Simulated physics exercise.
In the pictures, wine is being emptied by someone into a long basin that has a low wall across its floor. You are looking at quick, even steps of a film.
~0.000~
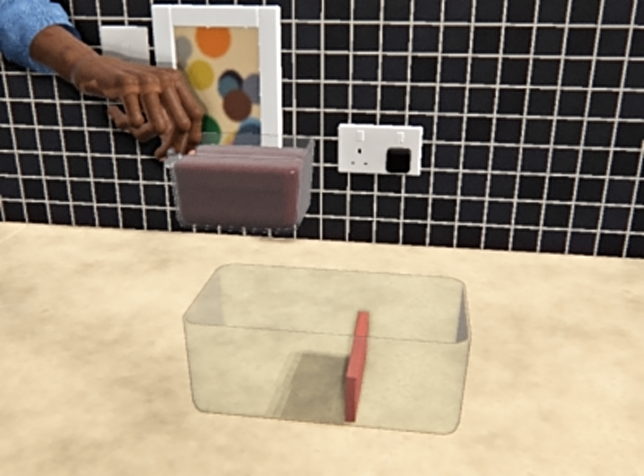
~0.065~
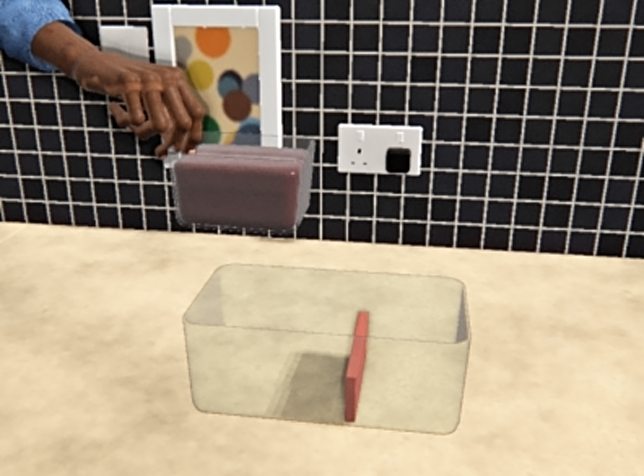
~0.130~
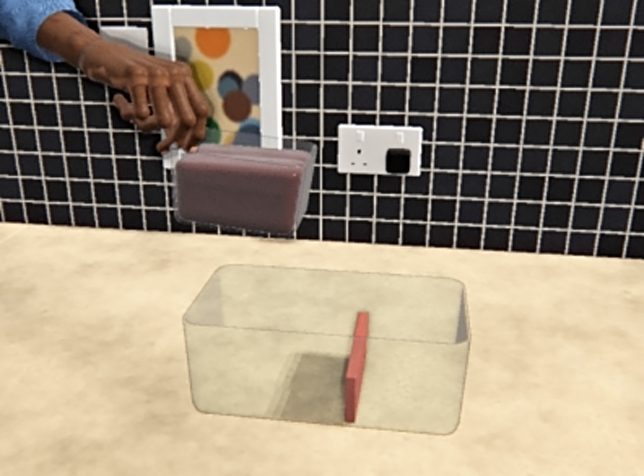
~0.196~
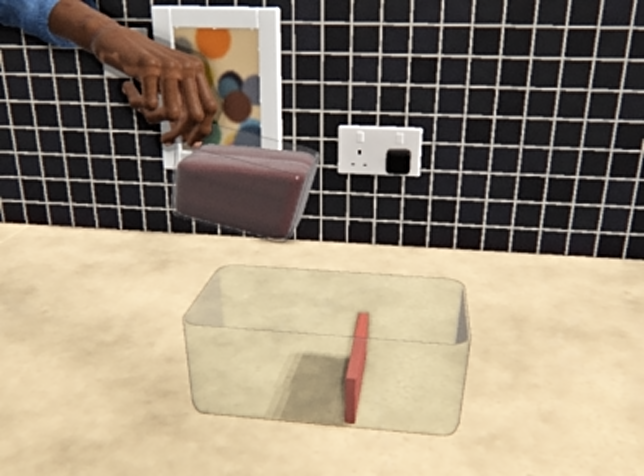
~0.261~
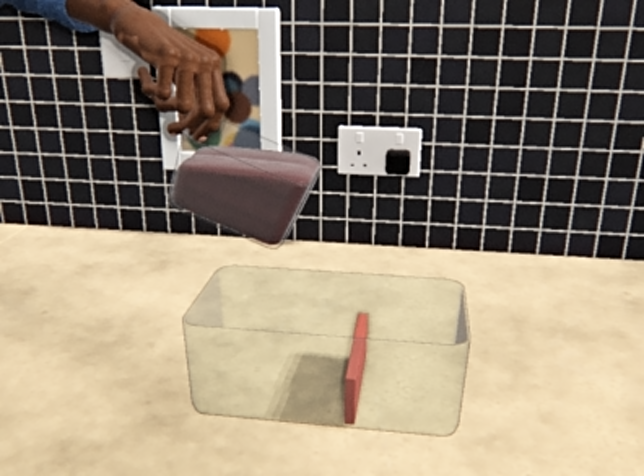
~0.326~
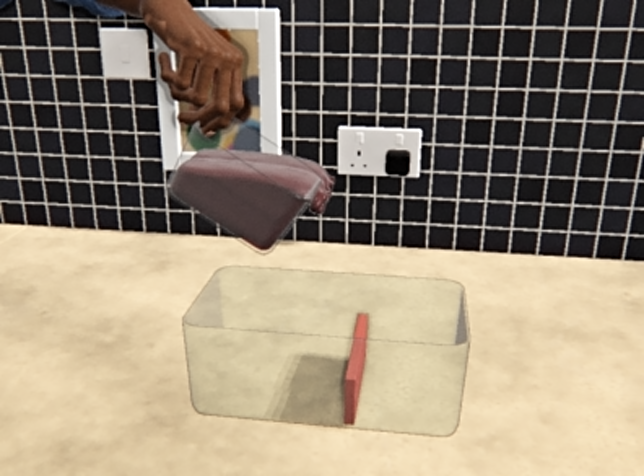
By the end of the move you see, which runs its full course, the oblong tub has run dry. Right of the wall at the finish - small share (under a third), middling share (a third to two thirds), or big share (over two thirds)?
Middling.
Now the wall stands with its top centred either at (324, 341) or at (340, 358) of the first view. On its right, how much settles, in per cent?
In turn 80 and 70 in a hundred.
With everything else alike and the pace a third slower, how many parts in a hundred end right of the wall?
I'd say roughly 65 in every hundred ends up there.
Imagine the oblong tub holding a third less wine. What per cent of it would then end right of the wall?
Some 35 parts in a hundred.
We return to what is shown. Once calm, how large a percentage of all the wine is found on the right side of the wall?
About 60 percent.
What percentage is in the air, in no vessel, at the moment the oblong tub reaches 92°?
Close to 35 in a hundred.
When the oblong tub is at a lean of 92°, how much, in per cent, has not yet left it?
Some 20 per cent has not yet come out.
Then, 0.65 s in, the tilt is 92° and 22 per cent is still to pour, 4 is left of the wall and 41 right of it.
Then, 0.89 s in, the tilt is 114° and 2 per cent is still to pour, 34 is left of the wall and 58 right of it.
Then, 1.15 s in, the tilt is 114° and 0 per cent is still to pour, 41 is left of the wall and 58 right of it.
Then, 1.42 s in, the tilt is 114° and 0 per cent is still to pour, 40 is left of the wall and 58 right of it.
Finally, 40 per cent lies left of the wall, 58 right of it and 1 outside.
